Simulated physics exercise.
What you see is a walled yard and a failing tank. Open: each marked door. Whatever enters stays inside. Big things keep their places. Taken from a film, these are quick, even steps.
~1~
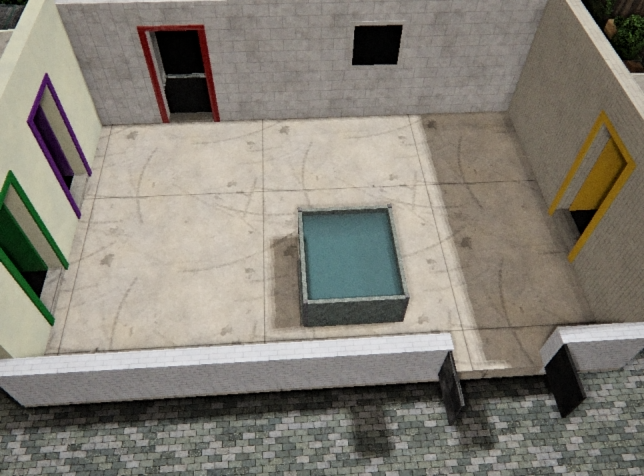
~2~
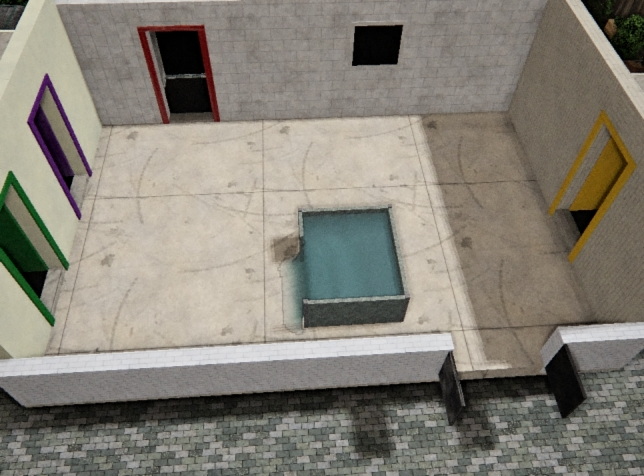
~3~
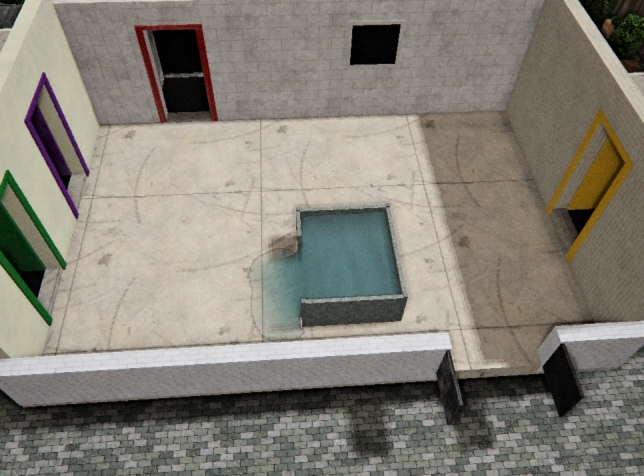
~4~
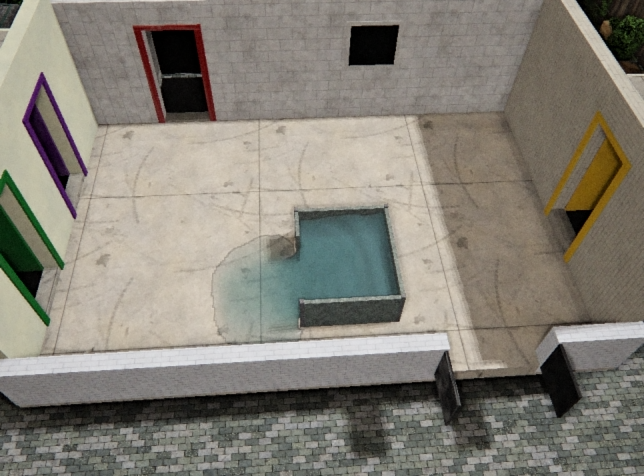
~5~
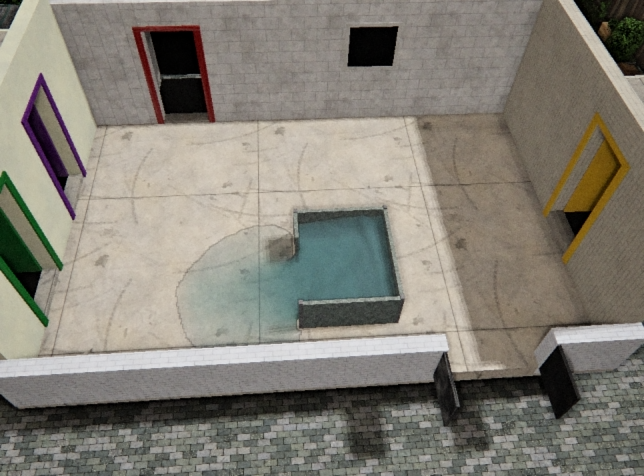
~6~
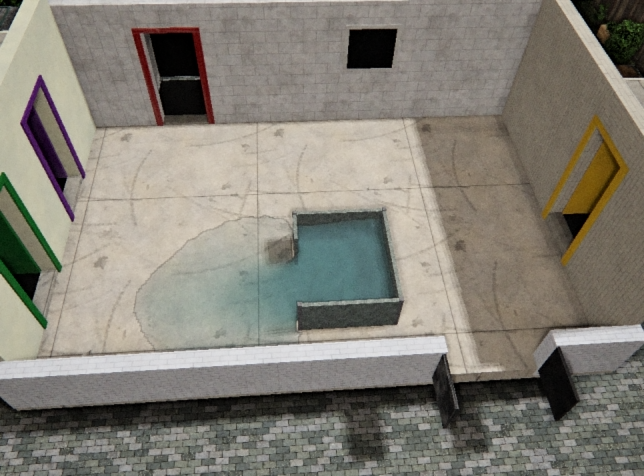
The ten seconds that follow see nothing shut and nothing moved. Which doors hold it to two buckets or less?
Red door: No, yellow door: Yes, green door: No, purple door: Yes.
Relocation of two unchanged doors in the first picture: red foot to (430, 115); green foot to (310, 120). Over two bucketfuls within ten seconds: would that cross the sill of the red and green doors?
Result - red door remains within the limit; green door remains within the limit.
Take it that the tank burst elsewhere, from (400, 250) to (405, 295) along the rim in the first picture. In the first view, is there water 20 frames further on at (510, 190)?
Verdict: Wet.
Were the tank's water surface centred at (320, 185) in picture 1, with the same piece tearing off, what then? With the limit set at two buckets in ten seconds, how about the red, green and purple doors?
The red door stays within the limit, the green door exceeds the limit, the purple door exceeds the limit.
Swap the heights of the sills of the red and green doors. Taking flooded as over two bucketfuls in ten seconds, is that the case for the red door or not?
Answer in a nutshell: The red door falls below the limit.
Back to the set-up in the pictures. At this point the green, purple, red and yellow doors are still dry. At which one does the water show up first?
The door marked green, I reckon.
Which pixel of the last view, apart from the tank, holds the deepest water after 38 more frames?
Roughly at pixel (96, 132).
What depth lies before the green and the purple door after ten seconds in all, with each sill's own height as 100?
50 and 60 %, in that order.
A moment on, water covers 25 % of the floor; the red door not reached, the yellow door not reached, the green door under two buckets in, the purple door not reached.
Next, water covers 30 % of the floor; the red door not reached, the yellow door not reached, the green door over two buckets in, the purple door wet at the sill, nothing in.
Then, water covers 30 % of the floor; the red door not reached, the yellow door not reached, the green door far over two buckets in, the purple door wet at the sill, nothing in.
Later, water covers 45 % of the floor; the red door over two buckets in, the yellow door not reached, the green door far over two buckets in, the purple door under two buckets in.
In the end, water covers 75 % of the floor; the red door over two buckets in, the yellow door not reached, the green door far over two buckets in, the purple door under two buckets in.
